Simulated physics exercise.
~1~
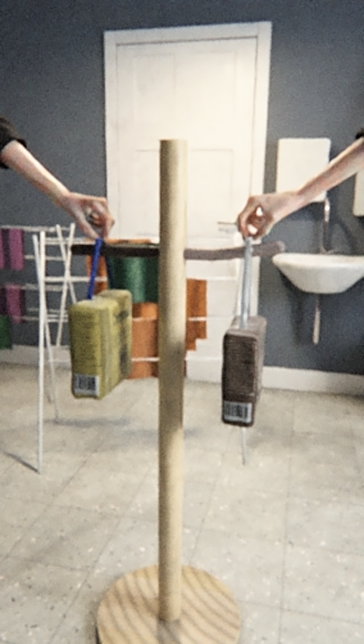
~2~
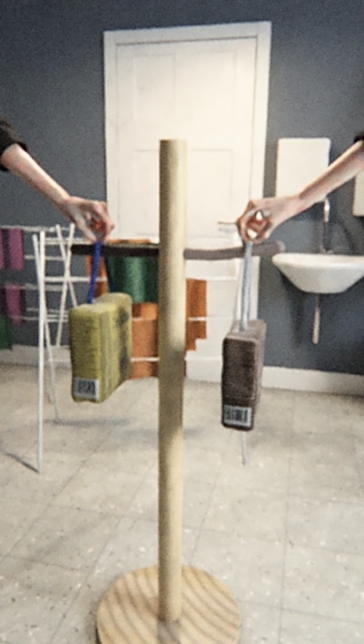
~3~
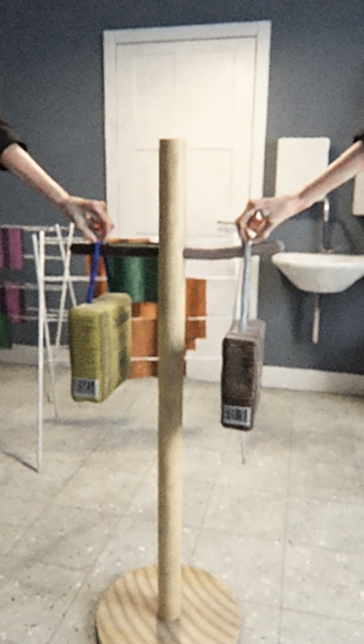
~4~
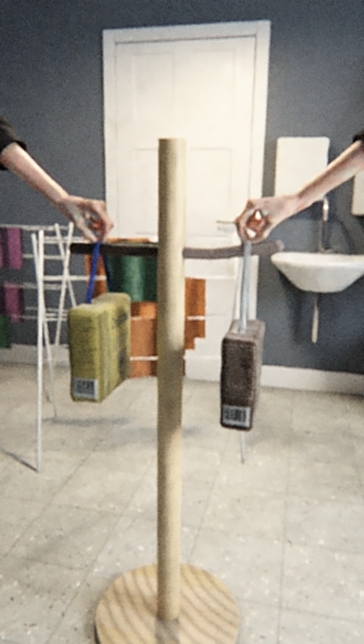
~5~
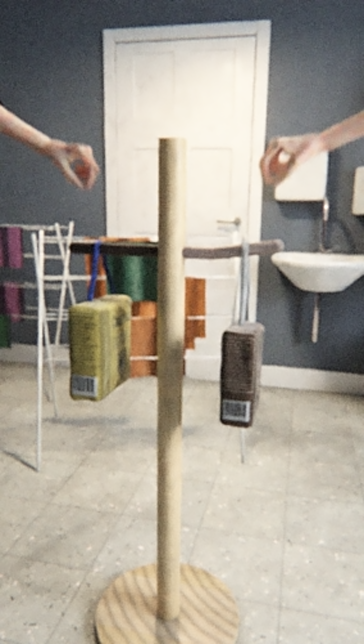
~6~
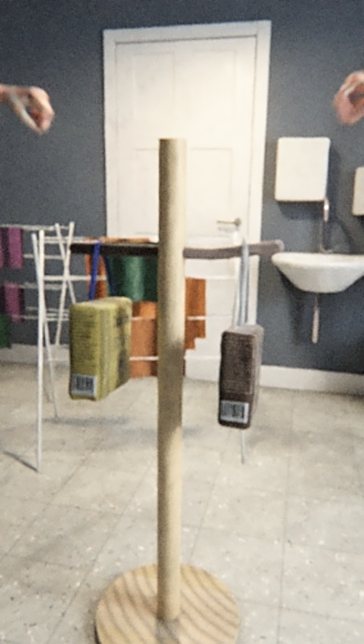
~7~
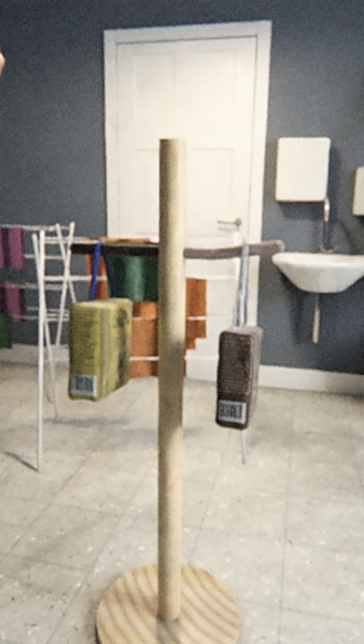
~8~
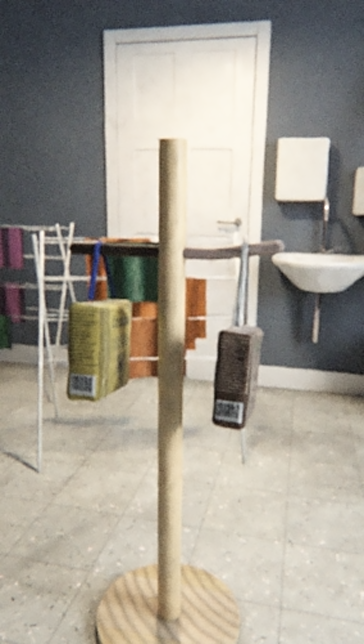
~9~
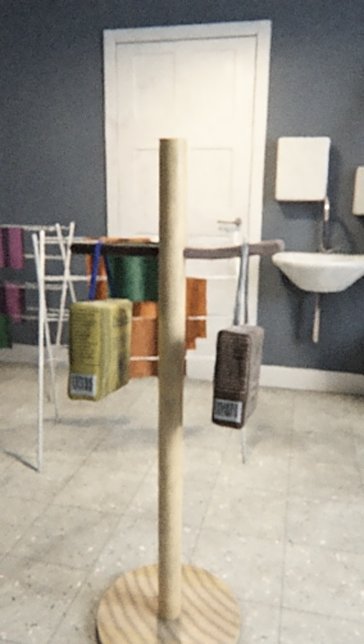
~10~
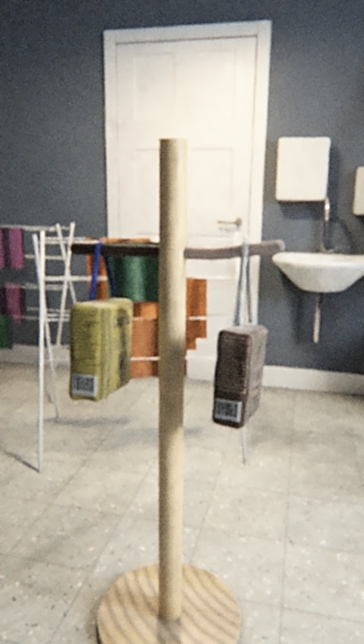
Two hands held a yellow bag on the left and a brown bag on the right by their straps at the pegs of a wooden post, then let go and drew away, leaving both bags hanging there, the brown one tilting slightly.
